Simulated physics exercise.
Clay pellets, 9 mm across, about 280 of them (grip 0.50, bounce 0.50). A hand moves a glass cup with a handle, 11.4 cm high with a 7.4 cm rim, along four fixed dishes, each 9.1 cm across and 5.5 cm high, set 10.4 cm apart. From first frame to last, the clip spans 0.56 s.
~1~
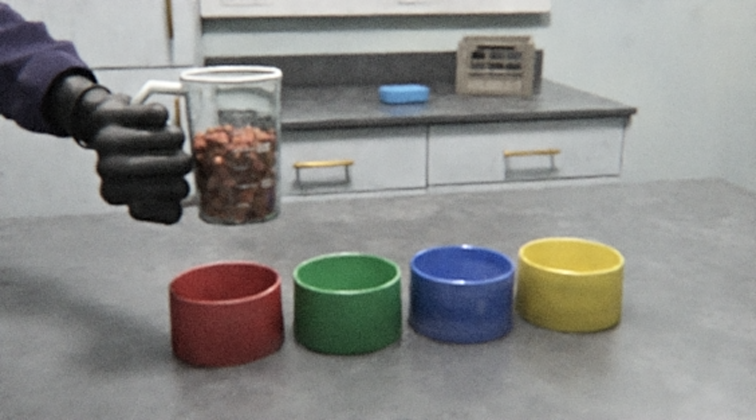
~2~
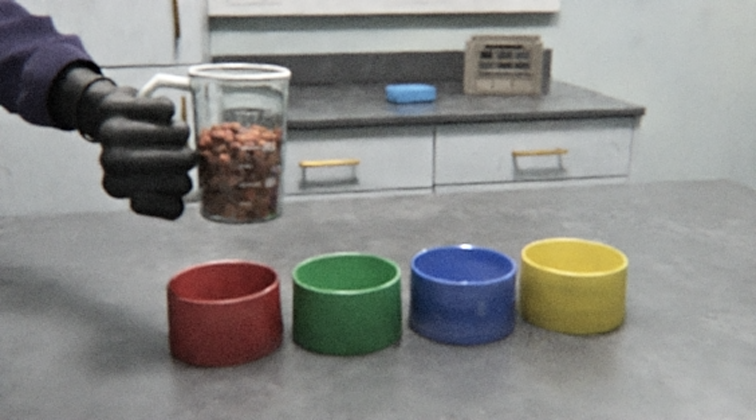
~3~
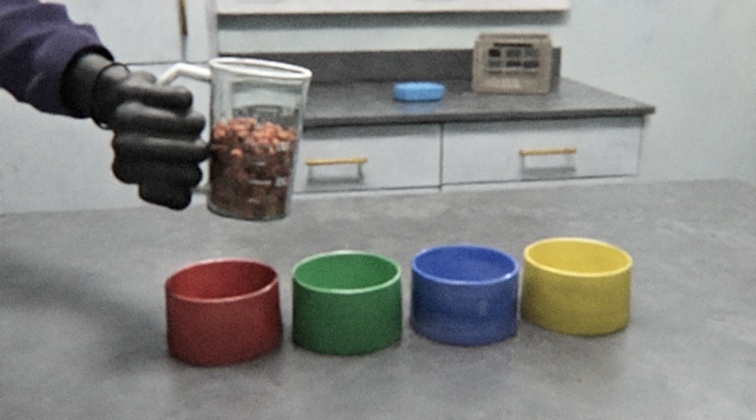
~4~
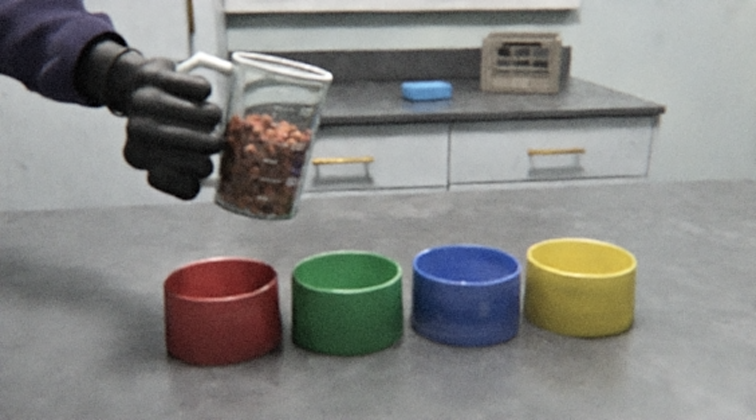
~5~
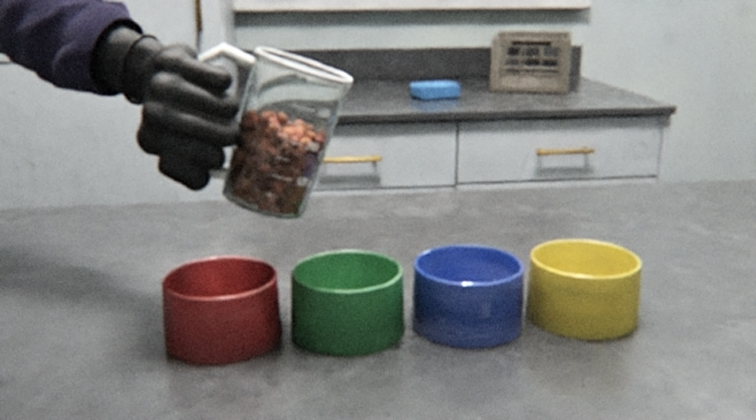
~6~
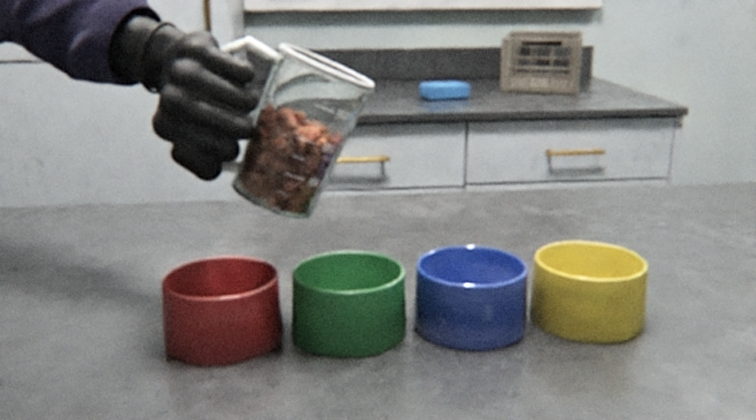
A black-gloved hand in a dark purple sleeve reaches in from the left above a grey tabletop, seen from the front and slightly above, with drawers behind. It holds a clear handled cup partly filled with reddish-brown pieces, above red, green, blue and yellow dishes in a left-to-right row. The hand carries the cup slightly right, progressively tilting it rightward, while the camera's view shifts slightly.
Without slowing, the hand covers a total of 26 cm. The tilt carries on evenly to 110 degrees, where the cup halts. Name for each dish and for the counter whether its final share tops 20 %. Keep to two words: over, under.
In the end red: I expect it will get a fifth or less of the pieces. Blue: I expect it will get a fifth or less of the pieces. Green: I expect it will get a fifth or less of the pieces. Yellow: I expect it will get more than a fifth of the pieces. Counter: I expect it will get more than a fifth of the pieces.
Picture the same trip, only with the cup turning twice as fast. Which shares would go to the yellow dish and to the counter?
It would be yellow 40 and counter 20.
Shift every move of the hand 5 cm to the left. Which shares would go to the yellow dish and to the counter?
Then the yellow dish would get 100 and the counter 0.
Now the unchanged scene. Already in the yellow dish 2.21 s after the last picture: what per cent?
So far, roughly 40 per cent.
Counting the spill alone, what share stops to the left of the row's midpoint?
That works out to close to 0 per cent.
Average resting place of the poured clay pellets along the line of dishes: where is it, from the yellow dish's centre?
Close to 5 cm, shifted rightward.
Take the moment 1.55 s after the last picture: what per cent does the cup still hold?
Around 100 in a hundred.
Then, 0.94 s after the last picture, tilt 69 degrees; cup holds 100 %.
Then, 1.55 s after the last picture, tilt 99 degrees; cup holds 100 %.
Then, 2.21 s after the last picture, tilt 110 degrees; cup holds 30 %, yellow 40 %.
In the end, red 0 %, blue 0 %, green 0 %, yellow 60 %, counter 40 %.
